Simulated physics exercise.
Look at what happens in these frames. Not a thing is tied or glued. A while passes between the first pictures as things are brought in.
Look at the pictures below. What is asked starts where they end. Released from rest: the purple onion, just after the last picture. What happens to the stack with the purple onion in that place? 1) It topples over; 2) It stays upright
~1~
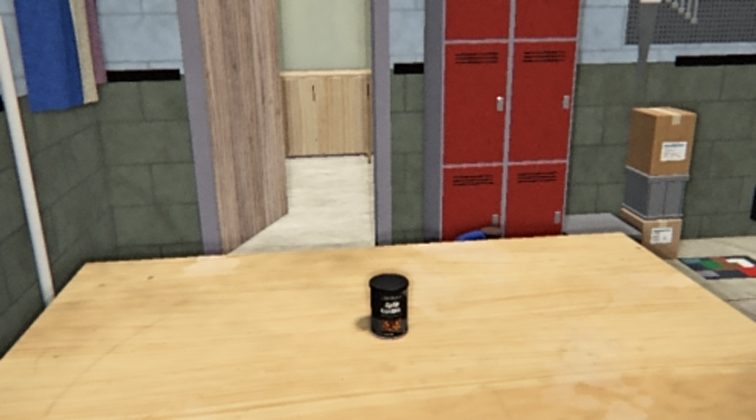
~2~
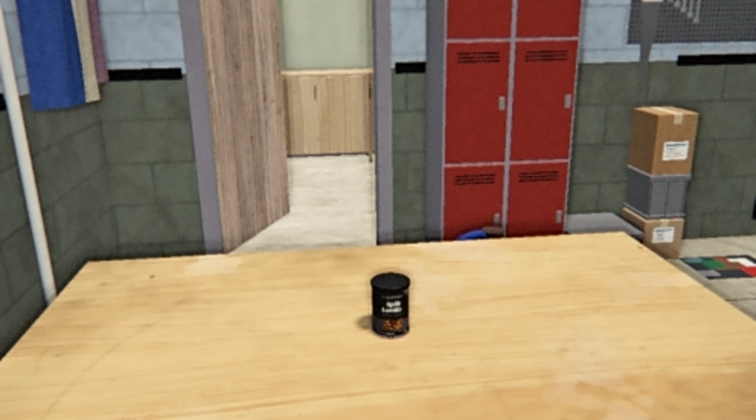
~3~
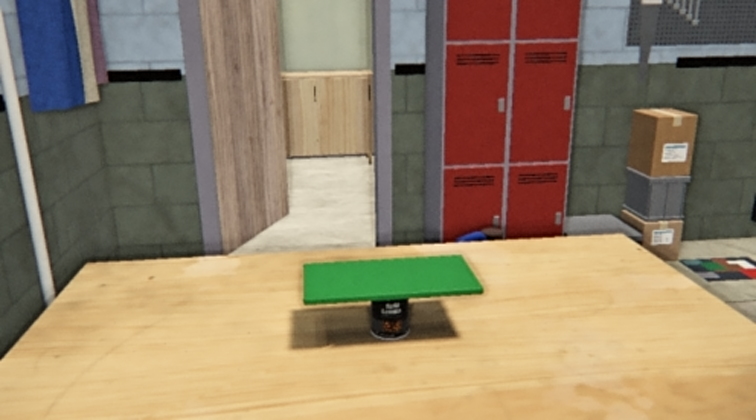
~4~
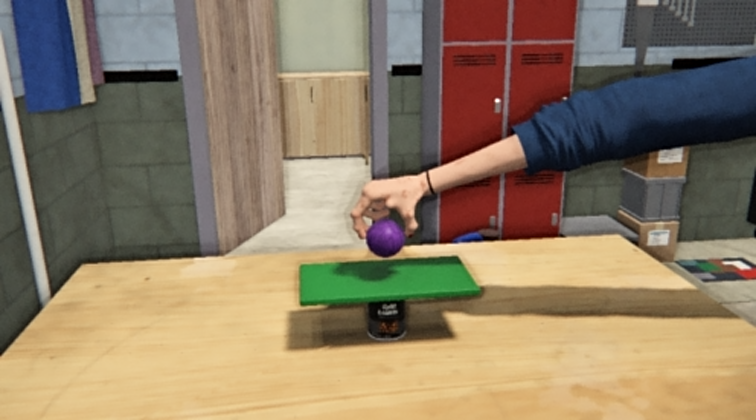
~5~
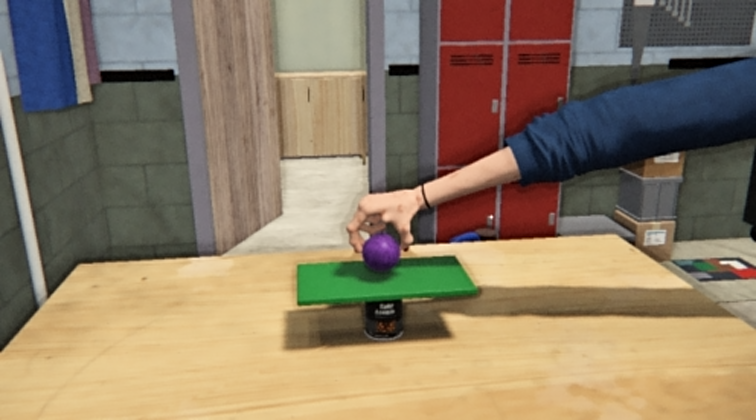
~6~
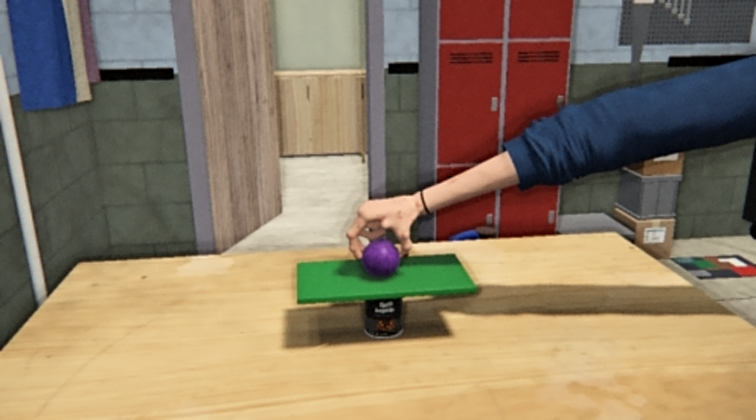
It stays upright.
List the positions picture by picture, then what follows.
In the first frame, the last thing is not in view yet.
In the second frame, the last thing is not in view yet.
In the third frame, the last thing is not in view yet; green lid (389, 278).
The fourth frame shows on its way; purple onion (385, 238); green lid (386, 279).
The fifth frame shows on its way; purple onion (381, 252); green lid (383, 279).
The sixth frame shows in place under the hand; purple onion (381, 258); green lid (383, 277).
Then, 0.30 s on from there, no change.
Then, 0.70 s on from there, purple onion resting near (381, 258).
In the end, all 3 unmoved. At the end, from the last picture's camera, purple onion near (381, 258). The stack holds.
